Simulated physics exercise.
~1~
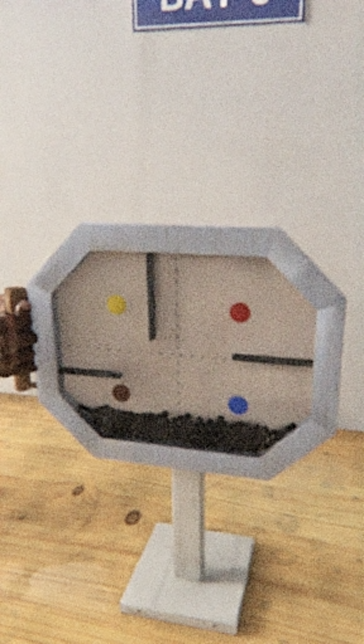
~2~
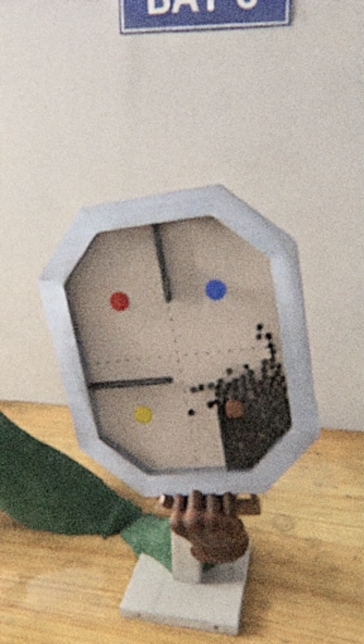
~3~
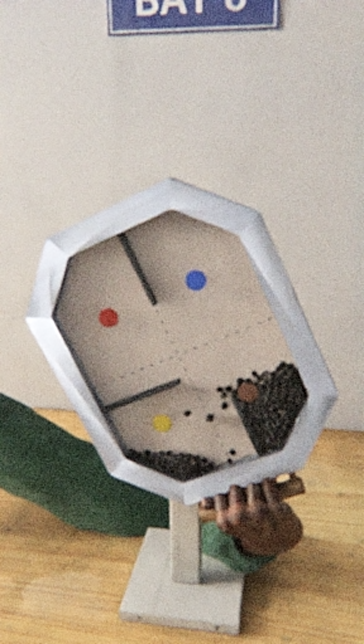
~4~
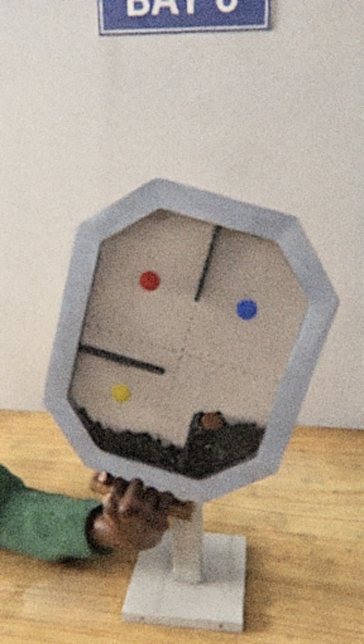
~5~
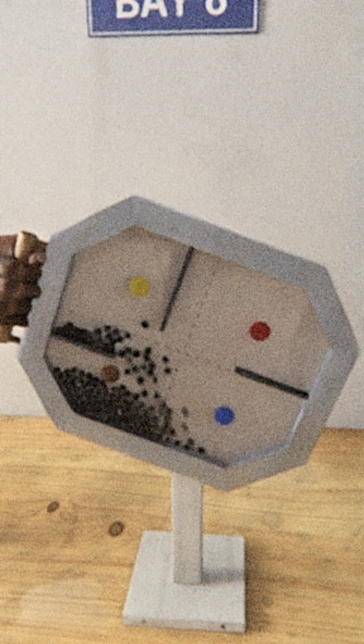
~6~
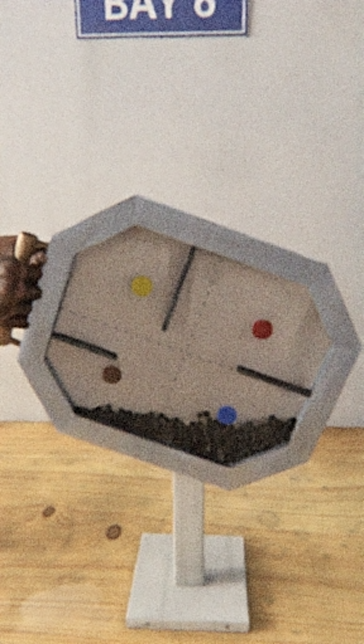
Small black beads lie along the bottom of a shallow, pale grey eight-sided case on a white stand, seen from the front on a wooden table below a blue sign. Red, blue, yellow and brown dots mark its quarters. A hand at the left edge turns the case anticlockwise, and the beads tumble toward the brown dot at lower right. They spread toward the yellow dot as the green-sleeved arm swings the case back clockwise. Past level, the beads pour from the left, then settle along the bottom, mostly around the blue dot, with the case left tilted.
